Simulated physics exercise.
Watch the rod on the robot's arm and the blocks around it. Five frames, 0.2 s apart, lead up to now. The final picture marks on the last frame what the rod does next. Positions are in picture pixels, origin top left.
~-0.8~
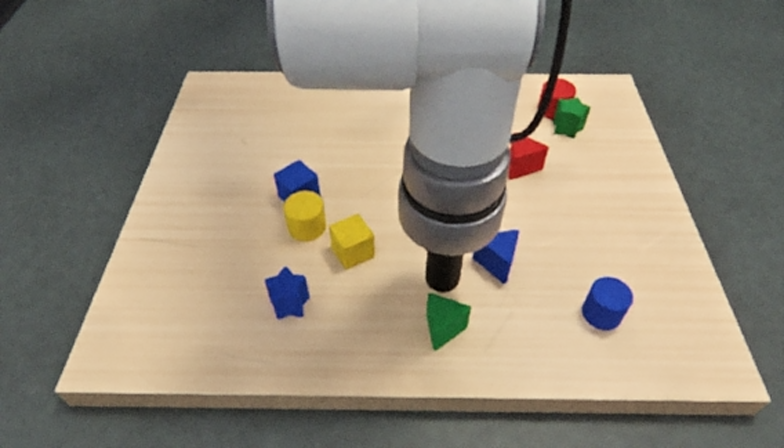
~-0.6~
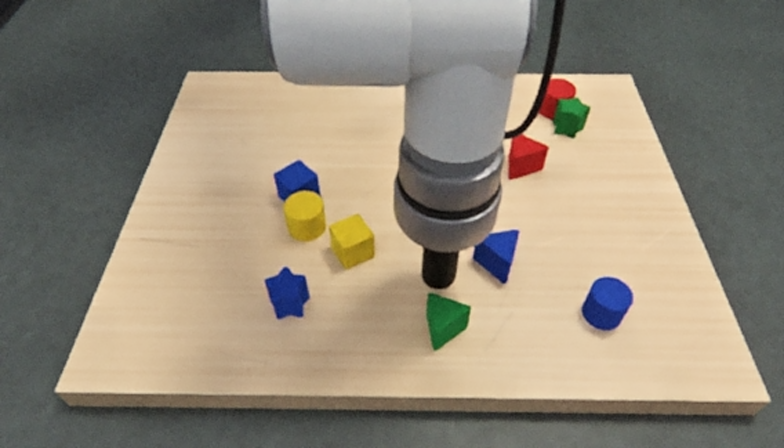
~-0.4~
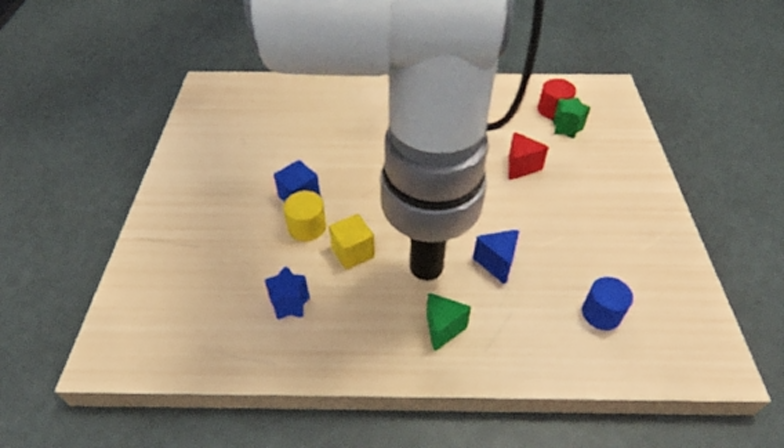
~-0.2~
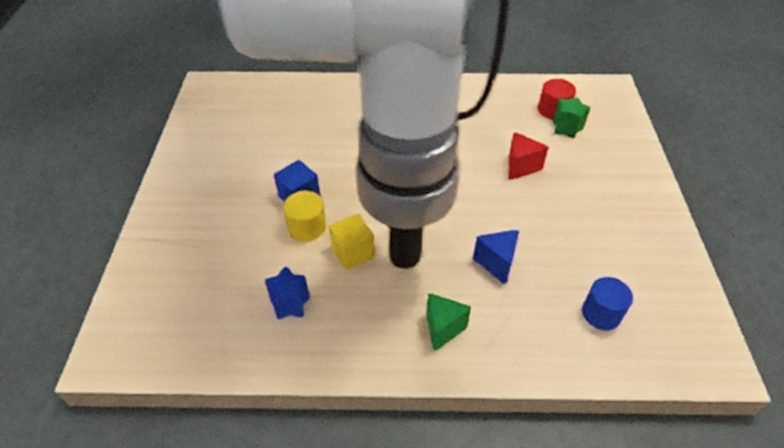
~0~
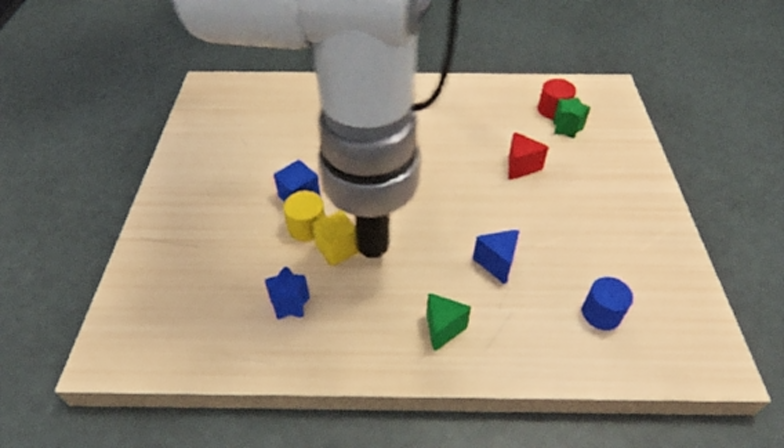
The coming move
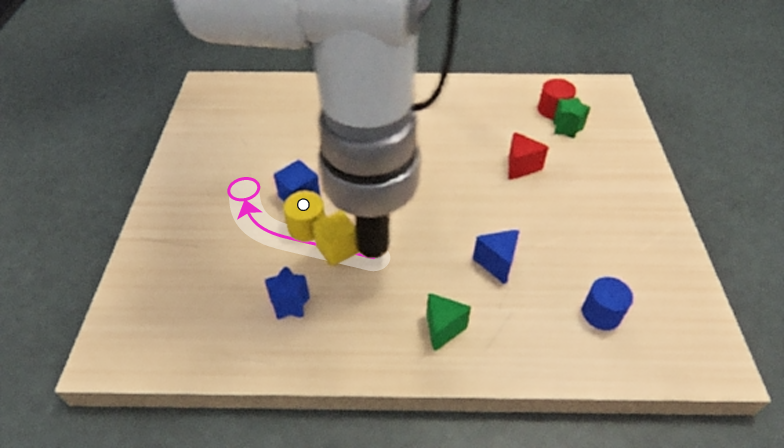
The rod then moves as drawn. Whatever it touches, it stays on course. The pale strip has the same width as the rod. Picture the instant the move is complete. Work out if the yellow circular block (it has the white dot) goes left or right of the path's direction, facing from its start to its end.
Right.
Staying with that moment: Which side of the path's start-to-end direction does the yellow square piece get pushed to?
Pushed left.
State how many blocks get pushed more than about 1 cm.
I foresee two blocks being moved.
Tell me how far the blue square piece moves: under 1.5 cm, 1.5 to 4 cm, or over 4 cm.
Answer: Less than 1.5 cm.
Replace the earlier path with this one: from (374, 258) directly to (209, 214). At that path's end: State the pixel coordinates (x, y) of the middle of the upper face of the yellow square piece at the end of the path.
At pixel (246, 233).
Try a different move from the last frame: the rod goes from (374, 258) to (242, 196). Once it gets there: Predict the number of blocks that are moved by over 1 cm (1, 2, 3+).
My forecast: 3 or more.
Drawn move, from (374, 258) by way of (315, 244) and (261, 227) to (244, 189); the dot is on the yellow circular block.
The first path, step by step. One third of the way, rod (312, 233); blue square piece (293, 171), turned 15° clockwise; yellow circular block (268, 200); yellow square piece (275, 229), turned 60° anticlockwise.
Two thirds of the way, rod (258, 216); blue square piece (293, 171), turned 15° clockwise; yellow circular block (243, 182); yellow square piece (242, 232), turned 115° anticlockwise.
At the end, rod (241, 178); blue star still; blue square piece (293, 171), turned 15° clockwise; yellow circular block (228, 146); yellow square piece (242, 232), turned 115° anticlockwise.
